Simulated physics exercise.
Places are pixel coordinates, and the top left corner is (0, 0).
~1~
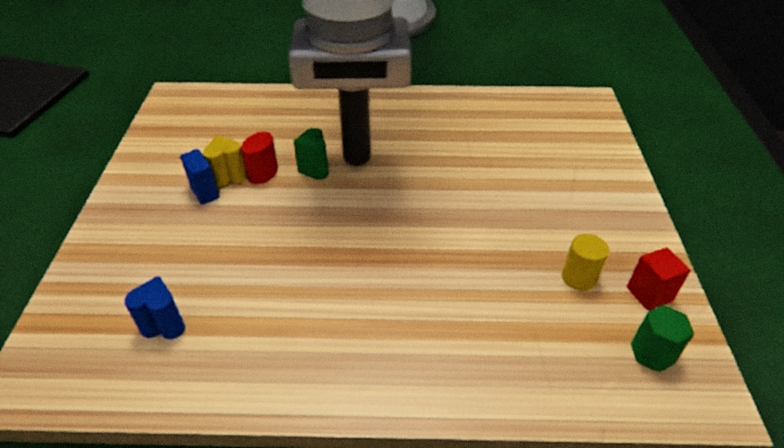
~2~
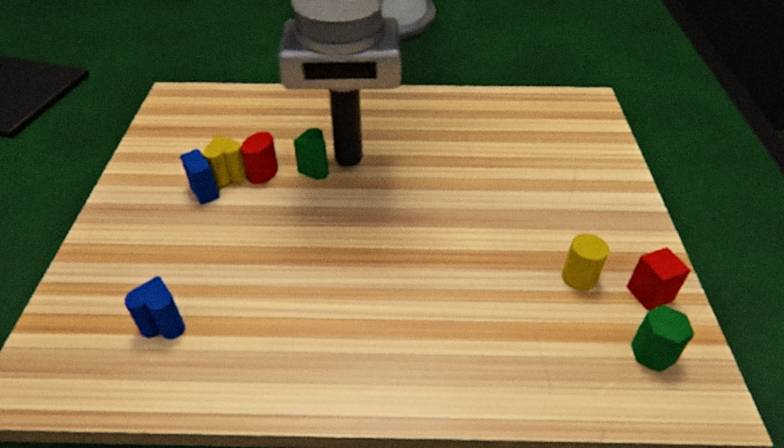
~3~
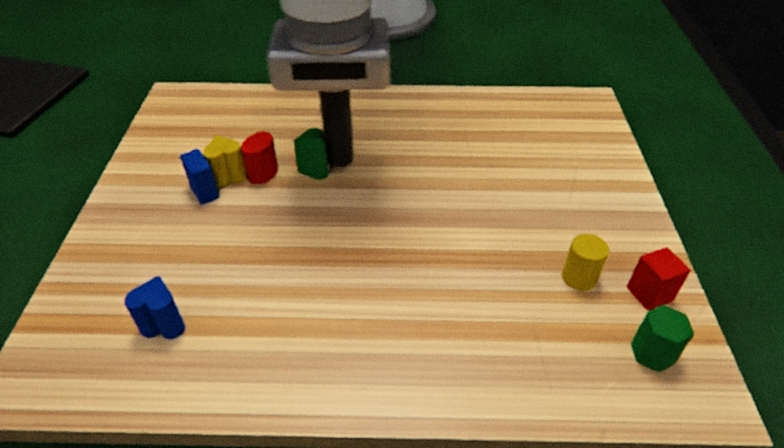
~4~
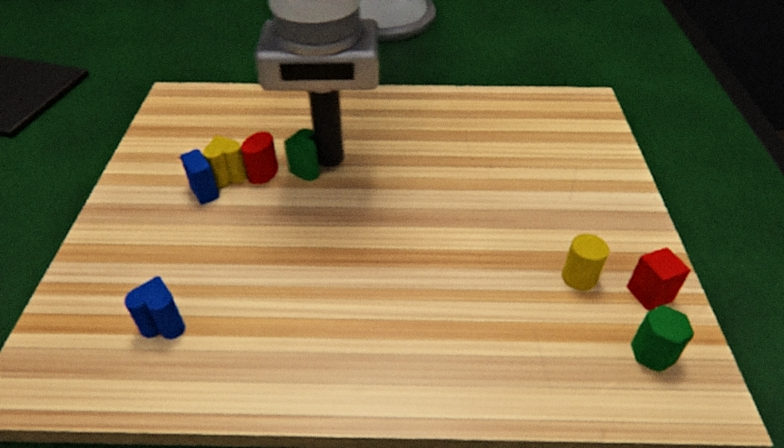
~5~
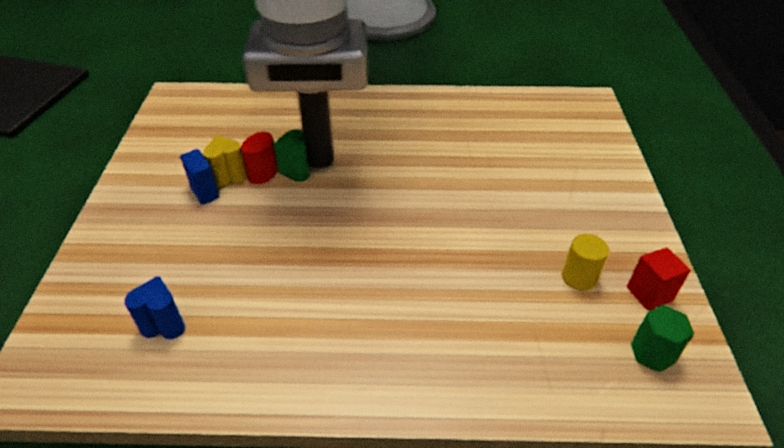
A light wooden board on a green surface is seen from above at an angle by a still camera. Blue, yellow, red and green blocks sit in a row at the upper left, another blue block at the lower left, and yellow, red and green ones at the right. A gray machine's dark stick slides slightly left, reaches the row's green block and pushes it beside the red one.
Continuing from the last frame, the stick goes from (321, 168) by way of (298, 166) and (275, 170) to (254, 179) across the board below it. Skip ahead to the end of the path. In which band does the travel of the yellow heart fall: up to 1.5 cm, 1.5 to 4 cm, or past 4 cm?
It is going to finish beyond 4 cm from where it is now.
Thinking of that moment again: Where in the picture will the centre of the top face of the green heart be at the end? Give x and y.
It is at (220, 151).
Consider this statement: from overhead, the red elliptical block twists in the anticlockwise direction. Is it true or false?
The claim does not hold.
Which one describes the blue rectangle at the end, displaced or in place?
Well, the blue rectangle shifts from its place.
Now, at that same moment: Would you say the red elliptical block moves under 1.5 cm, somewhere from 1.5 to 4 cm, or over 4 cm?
It goes a long way, over 4 cm.
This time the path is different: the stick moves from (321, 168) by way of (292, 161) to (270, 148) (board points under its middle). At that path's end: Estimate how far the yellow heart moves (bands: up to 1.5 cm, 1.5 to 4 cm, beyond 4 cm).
Between 1.5 and 4 cm.
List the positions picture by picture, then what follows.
The first picture shows lower end of the stick at (357, 157), tops of blocks, blue rectangle at (195, 160), yellow heart at (221, 146), red elliptical block at (257, 141), green heart at (311, 138).
The second picture shows stick at (349, 157), blocks as before.
The third picture shows stick at (340, 158), blocks as before.
The fourth picture shows stick at (330, 159), green heart at (302, 139).
The fifth picture shows stick at (320, 159), blue rectangle at (195, 160), yellow heart at (221, 146), red elliptical block at (257, 141), green heart at (291, 139).
The first path, step by step. Halfway along, stick at (285, 159); blue rectangle at (181, 165), turned 50° anticlockwise; yellow heart at (186, 146), turned 35° anticlockwise; red elliptical block at (223, 138), turned 20° clockwise; green heart at (255, 140).
At the end, stick at (252, 171); blue rectangle at (181, 165), turned 50° anticlockwise; yellow heart at (170, 144), turned 95° anticlockwise; red elliptical block at (199, 138), turned 85° clockwise; green heart at (220, 151).
